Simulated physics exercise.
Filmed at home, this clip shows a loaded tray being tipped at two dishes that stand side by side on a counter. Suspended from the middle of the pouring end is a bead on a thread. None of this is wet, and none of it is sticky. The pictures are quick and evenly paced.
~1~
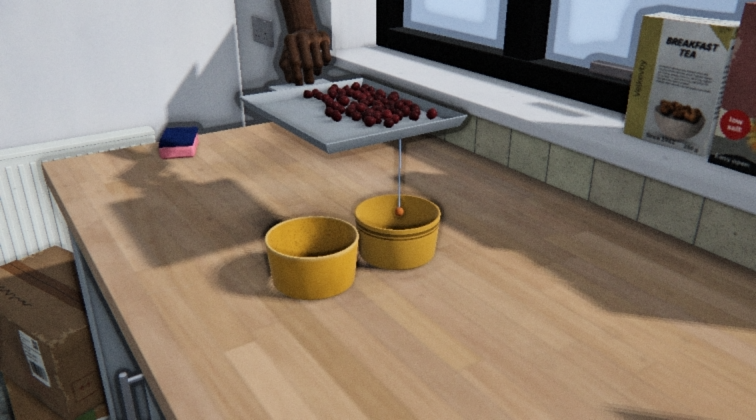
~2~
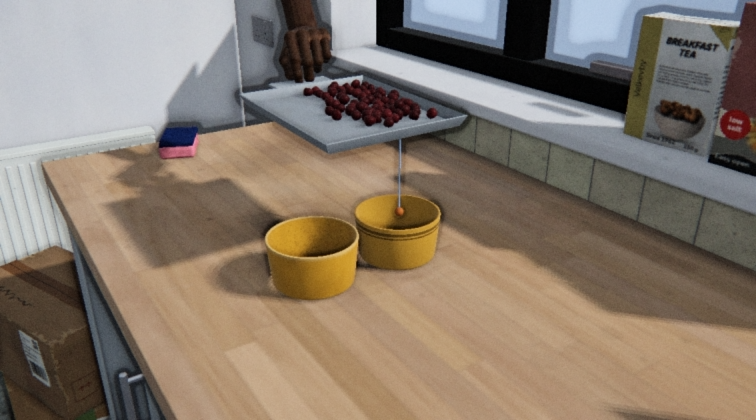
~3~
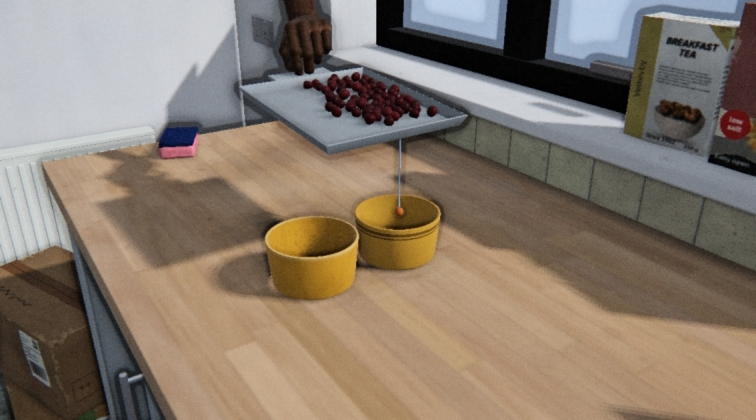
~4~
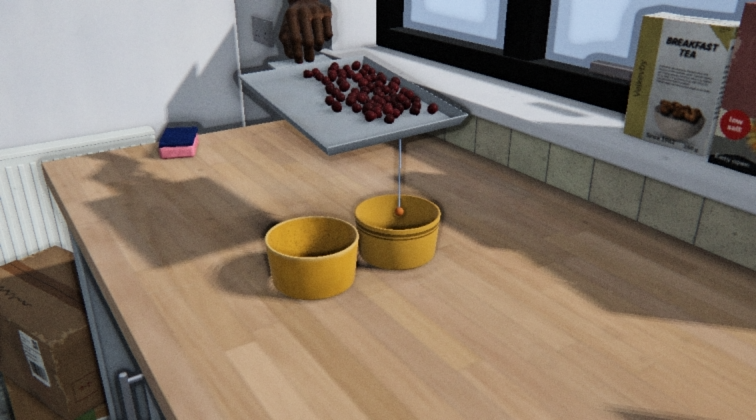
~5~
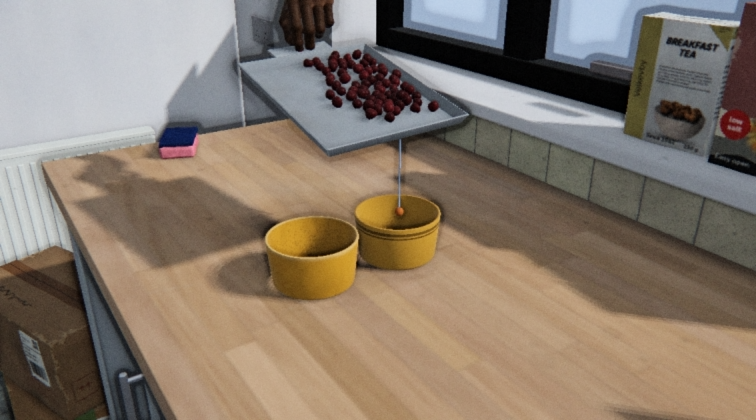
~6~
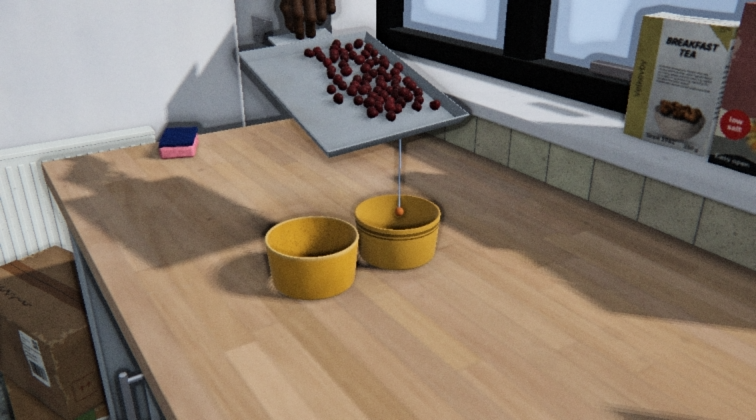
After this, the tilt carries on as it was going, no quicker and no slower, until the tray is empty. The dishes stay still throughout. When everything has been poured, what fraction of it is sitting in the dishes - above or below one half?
Catch falls short of half.
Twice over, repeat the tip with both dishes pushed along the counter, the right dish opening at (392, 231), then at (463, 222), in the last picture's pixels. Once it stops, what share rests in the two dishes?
About 70 and 90 per cent respectively.
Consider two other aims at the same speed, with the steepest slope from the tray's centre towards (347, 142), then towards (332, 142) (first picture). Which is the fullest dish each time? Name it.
For the first slope the lefthand dish, for the second the lefthand dish.
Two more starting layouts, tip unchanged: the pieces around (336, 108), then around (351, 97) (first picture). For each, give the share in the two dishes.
Around 0 in a hundred the first time, around 0 in a hundred the second.
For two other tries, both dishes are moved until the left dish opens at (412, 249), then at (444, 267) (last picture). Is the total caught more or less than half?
For the two tries in order: Exceeding half, not as much as half.
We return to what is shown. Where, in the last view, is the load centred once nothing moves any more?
At about (412, 300), give or take.
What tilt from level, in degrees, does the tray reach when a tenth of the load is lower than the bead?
The angle is roughly 60° at that point.
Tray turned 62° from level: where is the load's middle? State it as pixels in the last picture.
Somewhere about pixel (395, 136).
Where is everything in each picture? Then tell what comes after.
The first picture shows corners of the pouring end at (329, 142) and (460, 115), level; middle of the load at (377, 105), dried cherries; left dish at (336, 273); right dish at (422, 245); bead on its thread at (399, 212).
The second picture shows corners of the pouring end at (329, 142) and (460, 115), level; middle of the load at (377, 103).
The third picture shows corners of the pouring end at (329, 143) and (460, 114), tipped barely, lowest at the left corner; middle of the load at (377, 99).
The fourth picture shows corners of the pouring end at (329, 144) and (461, 114), tipped a little, lowest at the left corner; middle of the load at (378, 92).
The fifth picture shows corners of the pouring end at (330, 146) and (461, 113), tipped a little, lowest at the left corner; middle of the load at (378, 86).
The sixth picture shows corners of the pouring end at (330, 147) and (462, 113), tipped clearly, lowest at the left corner; middle of the load at (380, 81); left dish at (336, 273); right dish at (422, 245).
Soon, tray tipped steeply; about two thirds on the tray; a small part outside both; about a quarter in the air.
A while on, tray tipped past a quarter turn; a small part in the left dish; most outside both; a small part in the air.
Towards the end, tray tipped past a quarter turn; a small part in the left dish; nearly all outside both.
Finally, tray tipped past a quarter turn; a small part in the left dish; none in the right dish; nearly all outside both.
